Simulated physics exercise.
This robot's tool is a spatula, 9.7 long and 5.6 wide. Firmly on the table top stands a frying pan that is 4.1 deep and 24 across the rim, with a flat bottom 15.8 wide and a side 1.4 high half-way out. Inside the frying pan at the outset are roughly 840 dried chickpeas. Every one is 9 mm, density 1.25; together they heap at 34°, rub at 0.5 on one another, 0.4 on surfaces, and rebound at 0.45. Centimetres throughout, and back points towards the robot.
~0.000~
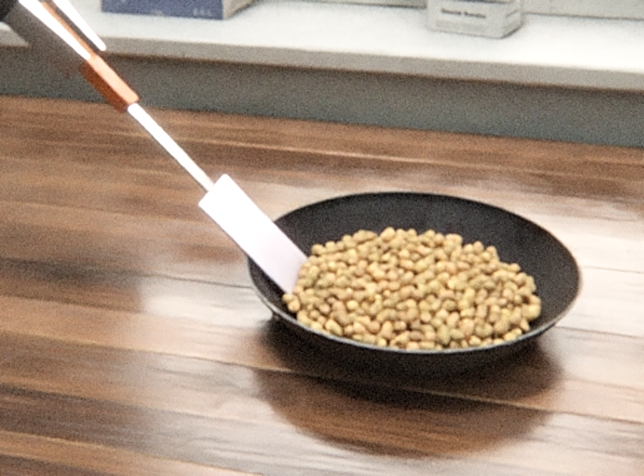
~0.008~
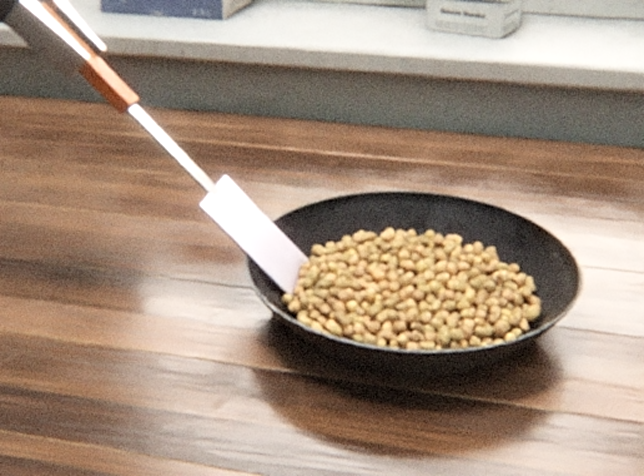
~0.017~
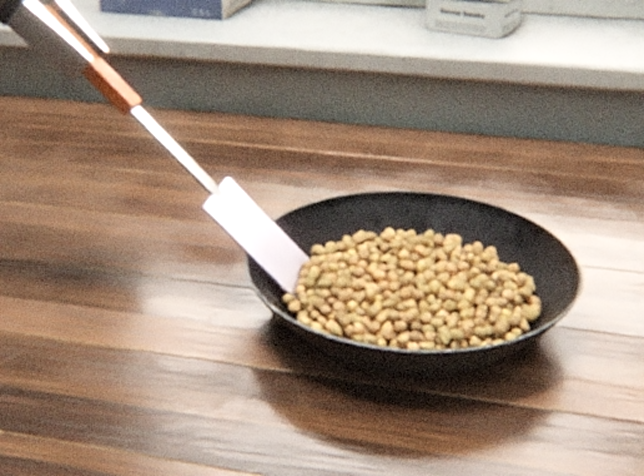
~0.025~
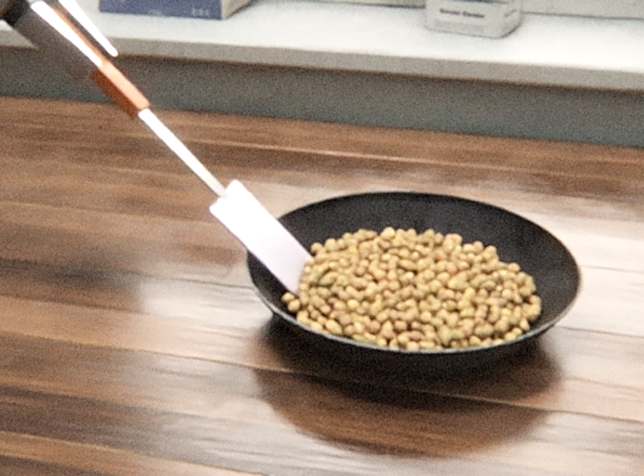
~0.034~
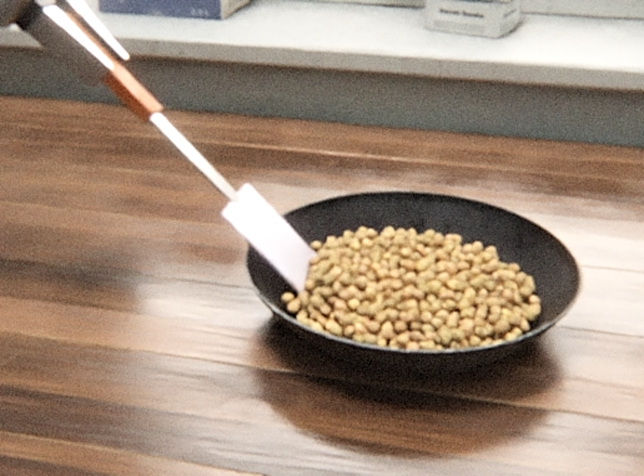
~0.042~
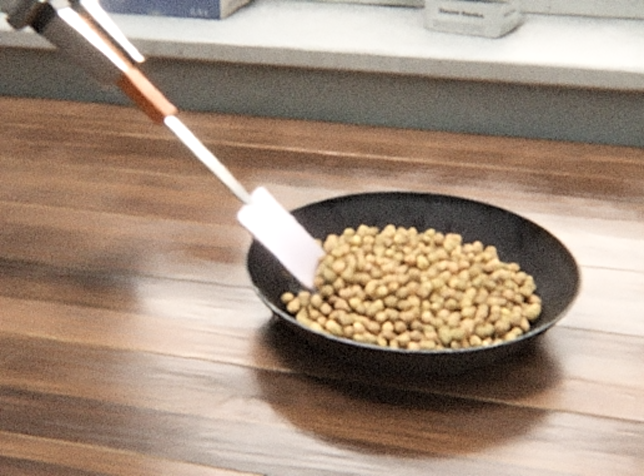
On a shiny wooden table top, a black frying pan full of dried chickpeas sits still while a robot's white spatula rests inside its left edge. The spatula stays put at first, then slides slightly rightward into the pan, nudging the nearest chickpeas as the rest of the heap barely changes.
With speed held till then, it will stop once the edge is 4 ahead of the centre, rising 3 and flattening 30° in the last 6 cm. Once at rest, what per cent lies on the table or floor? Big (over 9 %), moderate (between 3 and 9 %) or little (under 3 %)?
The share is moderate.
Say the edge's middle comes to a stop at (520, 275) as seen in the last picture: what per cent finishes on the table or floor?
Something near 15 in a hundred.
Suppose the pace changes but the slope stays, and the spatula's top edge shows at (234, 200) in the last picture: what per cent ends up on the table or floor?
My guess is around 0 percent.
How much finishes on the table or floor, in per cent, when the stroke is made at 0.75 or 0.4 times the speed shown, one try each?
0 and 0 %.
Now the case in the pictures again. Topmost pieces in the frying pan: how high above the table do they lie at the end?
About 5.0 cm above the table.
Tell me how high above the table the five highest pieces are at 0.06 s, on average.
Height: Some 5 cm.
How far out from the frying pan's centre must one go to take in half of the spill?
I reckon close to 34 centimetres.
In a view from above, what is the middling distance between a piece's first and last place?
Some 1 cm.
By 0.06 s, sloping 44°, highest piece 5 above the table; 840 in the frying pan.
By 0.08 s, sloping 35°, highest piece 7 above the table; 839 in the frying pan, 1 on the blade or in flight.
By 0.29 s, sloping 15°, highest piece 6 above the table; 804 in the frying pan, 29 on the table or floor, 7 on the blade or in flight.
By 1.34 s, sloping 15°, highest piece 5 above the table; 802 in the frying pan, 38 on the table or floor.
Final count, 802 in the frying pan, 38 on the table or floor. That is 5 % on the table or floor.
